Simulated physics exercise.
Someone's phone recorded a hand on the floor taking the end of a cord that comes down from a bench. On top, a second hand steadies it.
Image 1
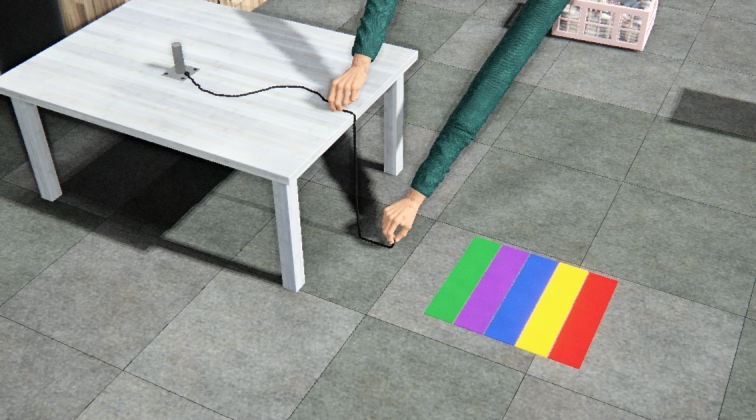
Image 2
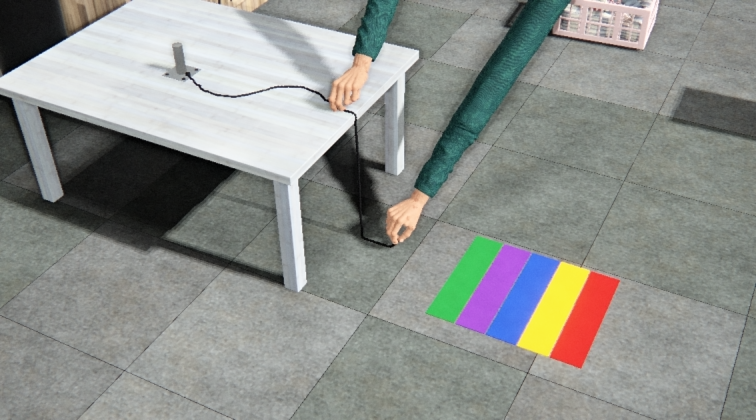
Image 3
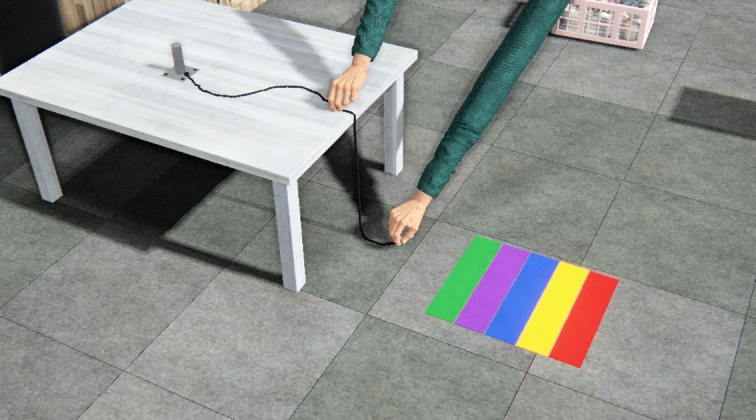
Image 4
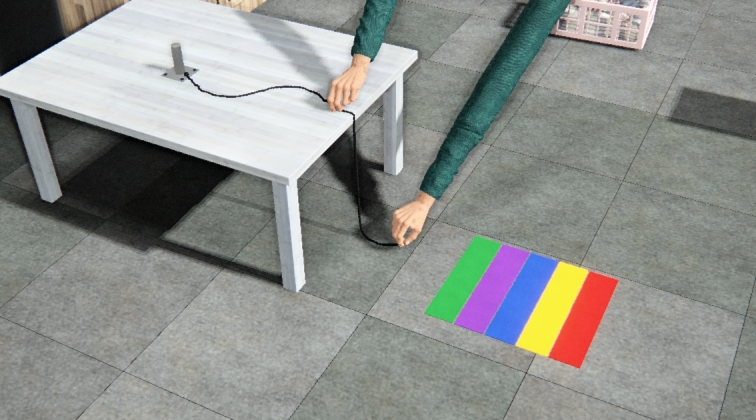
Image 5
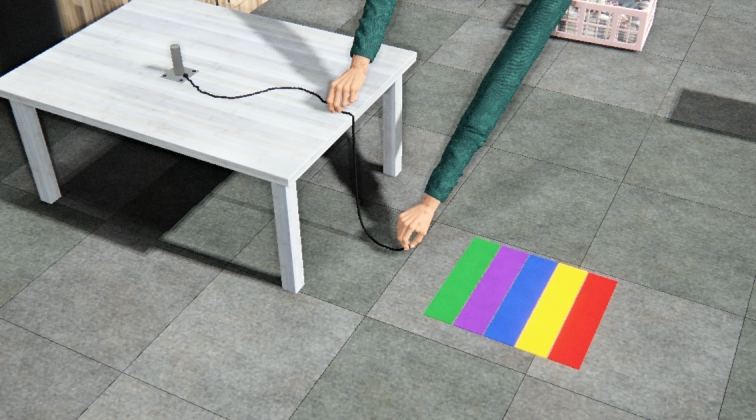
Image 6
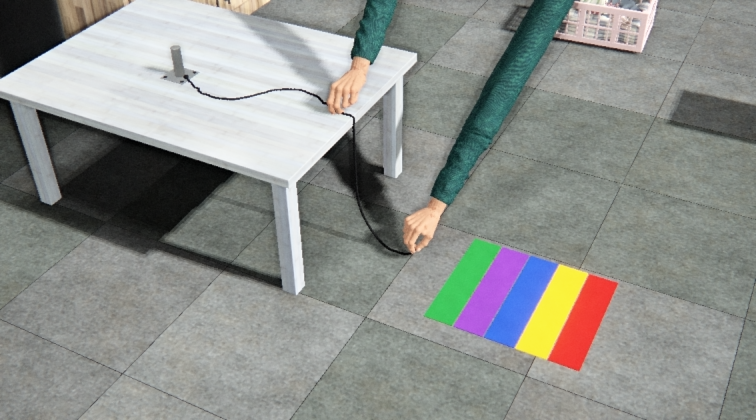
Two hands in green sleeves held a black cord that ran across a white table and over its edge, and the lower hand slowly drew the end slightly right along the gray tiled floor.
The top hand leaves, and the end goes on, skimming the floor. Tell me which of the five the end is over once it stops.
It is over the blue strip.
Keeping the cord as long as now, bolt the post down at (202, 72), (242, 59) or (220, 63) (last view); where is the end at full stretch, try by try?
Results per try: (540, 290); (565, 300); (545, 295).
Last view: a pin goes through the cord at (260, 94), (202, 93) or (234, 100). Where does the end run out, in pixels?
First near (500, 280), then near (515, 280), then near (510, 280).
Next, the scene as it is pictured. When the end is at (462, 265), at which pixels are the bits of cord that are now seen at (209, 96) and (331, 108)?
At (231, 84), then (354, 122).
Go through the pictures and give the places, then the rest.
End (394, 240); green (447, 303); purple (477, 314); blue (508, 324); yellow (539, 335); red (571, 346), in the first frame.
End (398, 241); cord through (201, 86) (252, 94) (315, 92) (355, 120) (359, 175) (362, 227), in the second frame.
End (401, 242), in the third frame.
End (404, 243); cord through (199, 86) (251, 94) (313, 92) (354, 120) (357, 175) (361, 228), in the fourth frame.
End (409, 246), in the fifth frame.
End (415, 250); cord through (199, 89) (250, 96) (313, 95) (353, 123) (356, 177) (373, 232), in the sixth frame.
Soon after, end near (462, 265); over green.
Then, end near (500, 277); over purple.
At full stretch, end near (524, 285); over blue. The end stops over the blue strip.
